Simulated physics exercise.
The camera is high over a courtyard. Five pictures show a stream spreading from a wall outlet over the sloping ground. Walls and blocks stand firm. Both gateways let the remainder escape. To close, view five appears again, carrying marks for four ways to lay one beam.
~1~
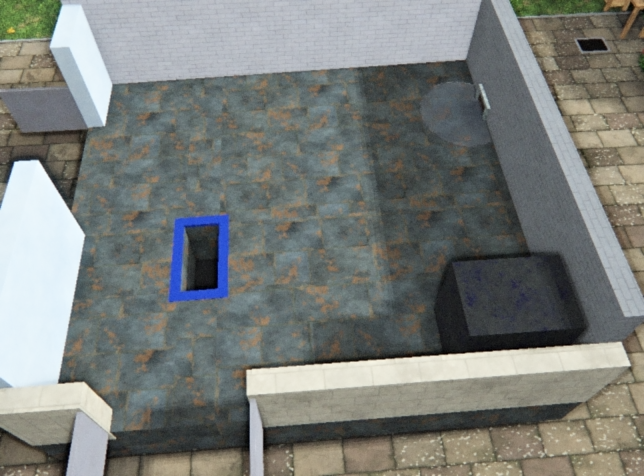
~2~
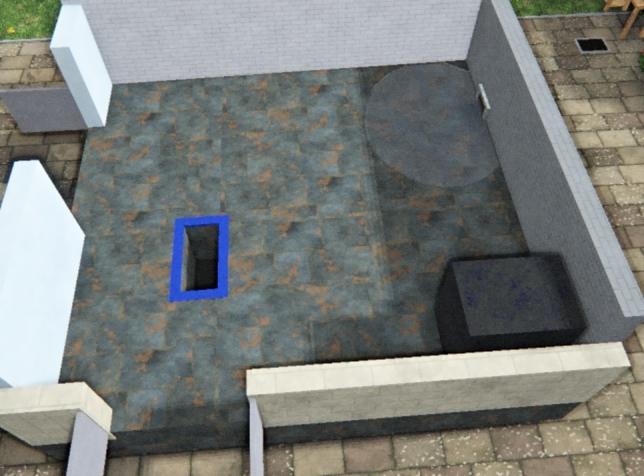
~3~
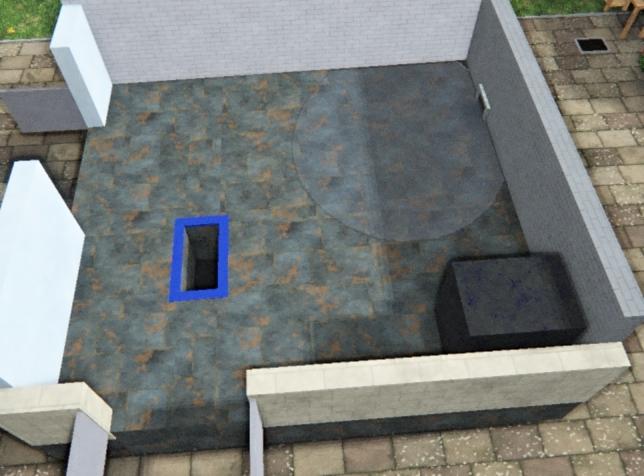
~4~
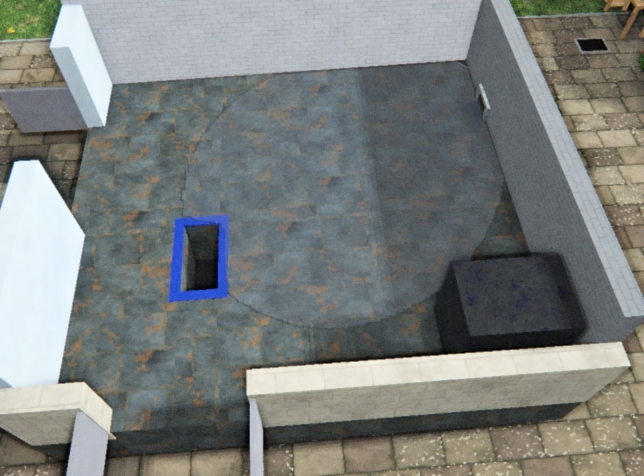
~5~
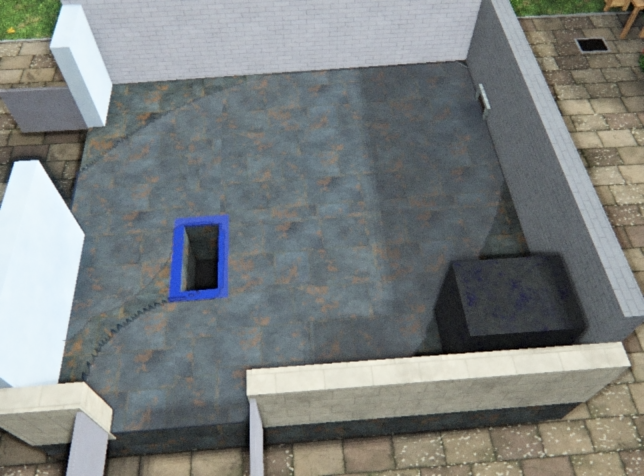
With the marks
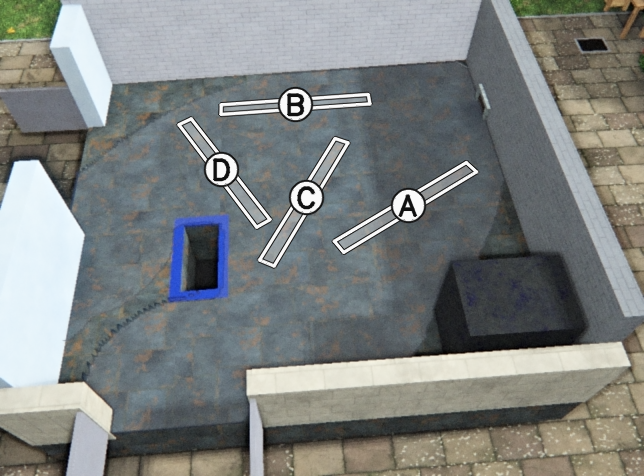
A sheet of water spreads across the dark, rust-flecked tiles of a walled courtyard, seen from high above by a still camera. A blue-rimmed rectangular pit sits left of centre, a black block stands at lower right, and pale gates stand open at left and bottom. From a small outlet on the right wall, the water widens leftward in a rounded sheet, reaches the pit and passes beyond it.
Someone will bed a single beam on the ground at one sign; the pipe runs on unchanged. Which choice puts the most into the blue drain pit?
Take A.
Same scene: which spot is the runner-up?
It is B.
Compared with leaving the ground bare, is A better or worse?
Better.
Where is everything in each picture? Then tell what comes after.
Outfall at (484, 103); blue drain pit at (200, 256); open gate at (184, 404); open gate at (95, 177); water covers 3 % of the ground and shows as far out as (427, 109); blue drain pit still dry.
Water covers 12 % of the ground and shows as far out as (413, 178); blue drain pit still dry.
Water covers 27 % of the ground and shows as far out as (309, 182); blue drain pit still dry.
Water covers 51 % of the ground and shows as far out as (232, 279); blue drain pit taking water.
Water covers 76 % of the ground and shows as far out as (74, 295); blue drain pit taking water.
On the marked copy, A from (339, 246) to (471, 167); B from (221, 109) to (369, 99); C from (266, 263) to (341, 140); D from (185, 121) to (263, 223).
If A is chosen, about 42 % of the stream runs into the blue drain pit, about 58 % out by the gates.
If B is chosen, about 29 % of the stream runs into the blue drain pit, about 70 % out by the gates.
If C is chosen, about 13 % of the stream runs into the blue drain pit, about 87 % out by the gates.
If D is chosen, about 11 % of the stream runs into the blue drain pit, about 89 % out by the gates.
